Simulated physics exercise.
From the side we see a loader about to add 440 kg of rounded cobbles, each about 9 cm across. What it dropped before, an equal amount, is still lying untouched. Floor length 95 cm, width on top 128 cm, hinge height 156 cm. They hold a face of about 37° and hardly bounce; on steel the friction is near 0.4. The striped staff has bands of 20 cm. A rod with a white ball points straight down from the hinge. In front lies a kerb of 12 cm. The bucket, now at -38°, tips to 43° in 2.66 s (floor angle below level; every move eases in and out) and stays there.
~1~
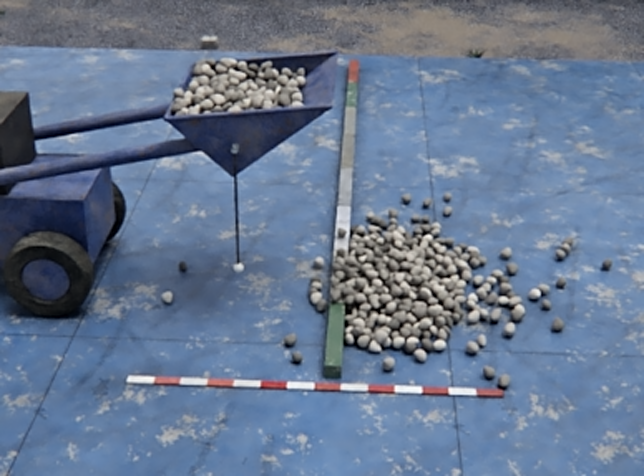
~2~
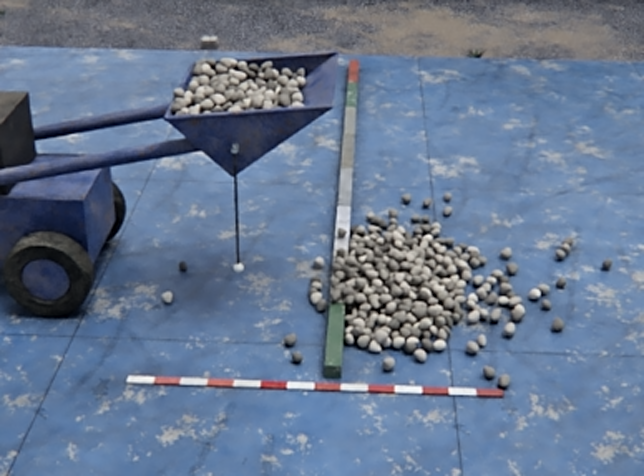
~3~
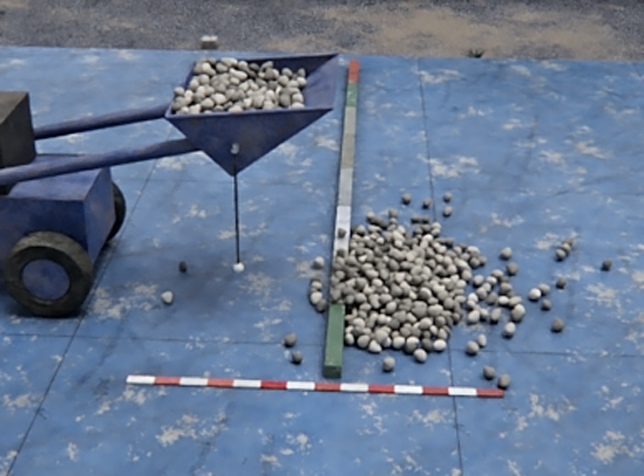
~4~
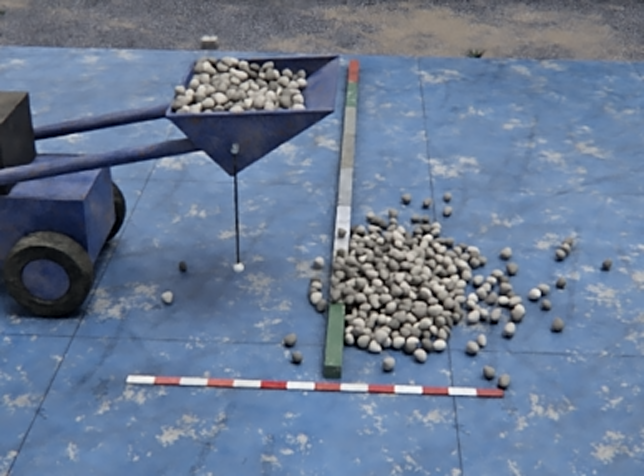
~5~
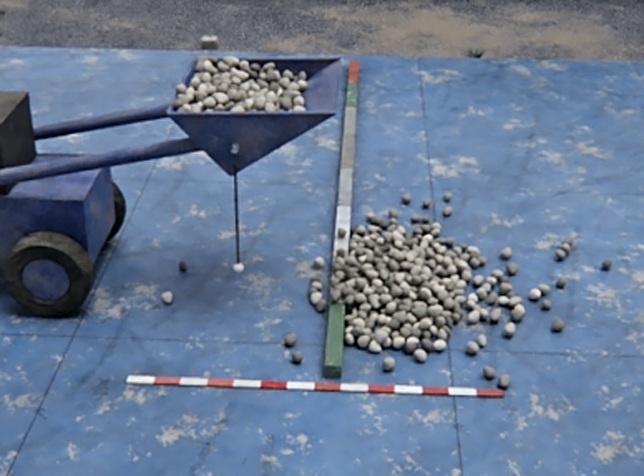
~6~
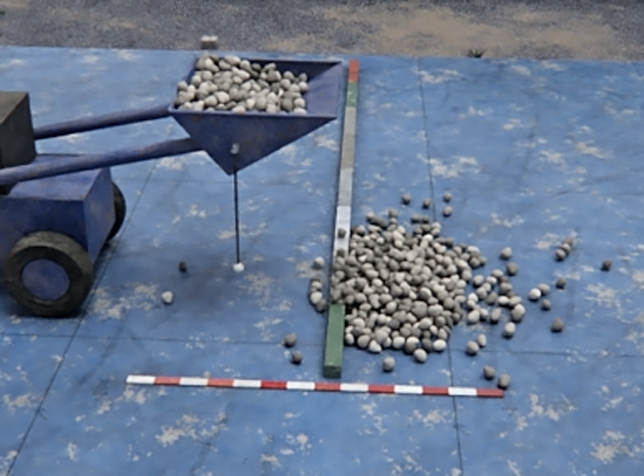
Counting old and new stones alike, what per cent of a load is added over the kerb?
Close to 71 parts in a hundred.
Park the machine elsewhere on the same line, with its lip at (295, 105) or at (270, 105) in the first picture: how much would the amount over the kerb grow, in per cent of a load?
About 25 and 10 per cent.
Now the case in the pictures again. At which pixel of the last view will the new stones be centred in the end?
Around (369, 269).
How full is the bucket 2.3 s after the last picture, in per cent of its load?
About 0 per cent.
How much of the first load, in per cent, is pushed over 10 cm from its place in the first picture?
About 15 per cent.
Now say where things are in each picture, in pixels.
In the first frame, the bucket is at -38°, its lip at (332, 106); the top of the load is at (232, 72). The earlier load is highest near (368, 267), 19 cm above ground level, 5 % on this side of the kerb, 95 % over the kerb.
In the second frame, the bucket is at -38°, its lip at (332, 107); the top of the load is at (232, 72).
In the third frame, the bucket is at -37°, its lip at (333, 108); the top of the load is at (232, 72).
In the fourth frame, the bucket is at -35°, its lip at (334, 110); the top of the load is at (221, 67).
In the fifth frame, the bucket is at -34°, its lip at (335, 113); the top of the load is at (222, 67).
In the sixth frame, lip at (336, 117), floor tilted -31°, highest stones at (216, 65).
Then, 1.5 s after the last picture the floor is at 31°; in per cent of one load, 90 in the bucket, 14 on this side of the kerb, 96 over the kerb; the foremost stones are at (564, 275).
Then, 2.3 s after the last picture the floor is at 43°; in per cent of one load, 2 in the bucket, 42 on this side of the kerb, 155 over the kerb; the foremost stones are at (564, 275).
Then, 2.6 s after the last picture the floor is at 43°; in per cent of one load, 0 in the bucket, 33 on this side of the kerb, 167 over the kerb; the foremost stones are at (564, 275).
Then, 5.4 s after the last picture the floor is at 43°; in per cent of one load, 0 in the bucket, 34 on this side of the kerb, 165 over the kerb; the foremost stones are at (564, 275). Net gain over the kerb, 71.
